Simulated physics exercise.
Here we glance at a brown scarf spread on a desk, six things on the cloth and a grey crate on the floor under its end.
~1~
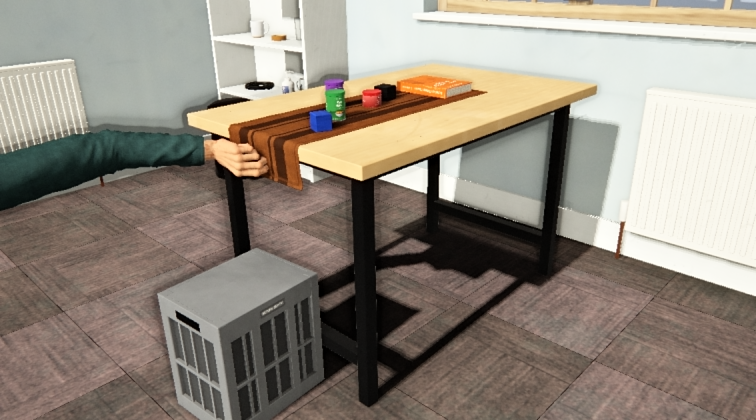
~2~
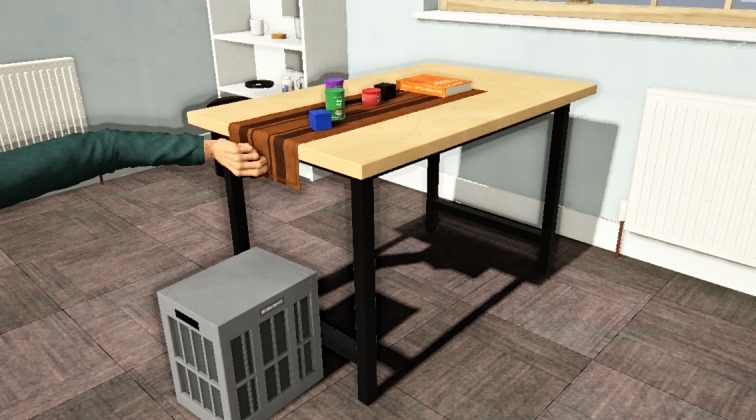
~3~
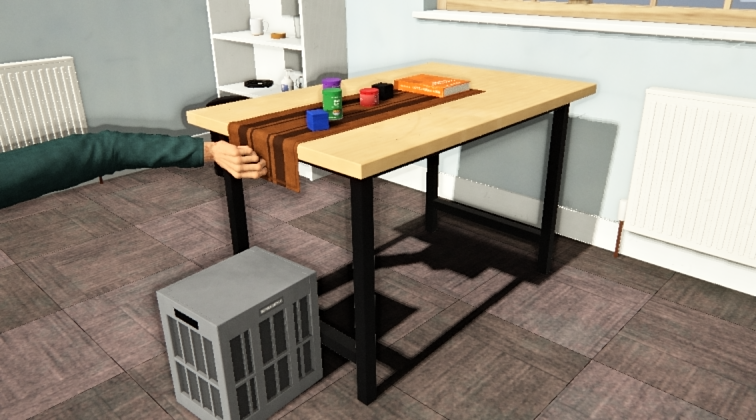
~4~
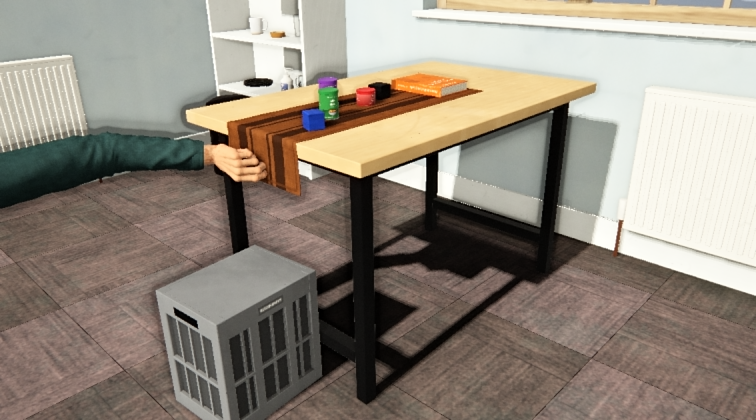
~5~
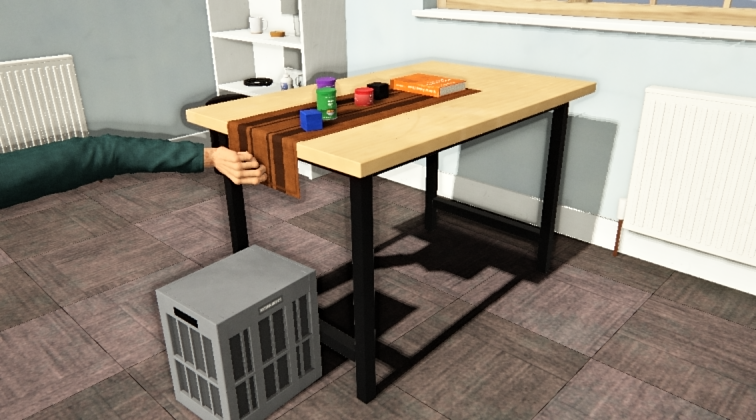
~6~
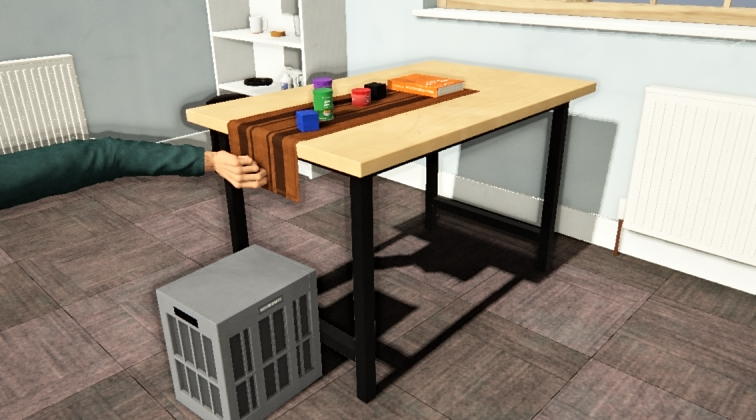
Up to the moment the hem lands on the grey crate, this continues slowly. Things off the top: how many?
Two.
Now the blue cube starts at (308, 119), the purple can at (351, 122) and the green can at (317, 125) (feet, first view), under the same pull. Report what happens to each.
Briefly: Blue cube drops; purple can drops; green can drops.
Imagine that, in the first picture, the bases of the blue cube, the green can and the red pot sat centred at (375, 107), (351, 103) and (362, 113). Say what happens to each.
My call: The blue cube hangs on; the green can hangs on; the red pot hangs on.
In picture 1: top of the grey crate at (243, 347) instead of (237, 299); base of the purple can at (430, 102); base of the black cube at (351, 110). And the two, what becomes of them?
Purple can stays, black cube is gone.
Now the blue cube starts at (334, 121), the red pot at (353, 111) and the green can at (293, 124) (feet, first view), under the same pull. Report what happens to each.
The blue cube tumbles off, the red pot survives, the green can falls.
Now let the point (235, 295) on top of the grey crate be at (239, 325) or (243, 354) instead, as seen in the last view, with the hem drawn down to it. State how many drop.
The first gives 3, the second 4.
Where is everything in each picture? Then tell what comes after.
The first picture shows hem (302, 190); blue cube (320, 113); green can (335, 91); purple can (334, 81); red pot (372, 91); black cube (385, 85); top of the crate (237, 299).
The second picture shows hem (300, 190); blue cube (320, 112).
The third picture shows hem (300, 192); green can (332, 90).
The fourth picture shows hem (300, 196); purple can (328, 79); top of the crate (235, 296).
The fifth picture shows hem (300, 198); red pot (364, 89).
The sixth picture shows hem (300, 203); blue cube (307, 112); green can (323, 90); purple can (323, 79); red pot (361, 90); black cube (375, 84).
Early on, hem near (266, 210); all still up.
Midway, hem near (267, 235); blue cube gone.
Near the end, hem on the crate; blue cube and green can gone.
Finally, hem on the crate; blue cube and green can gone. The answer is two.
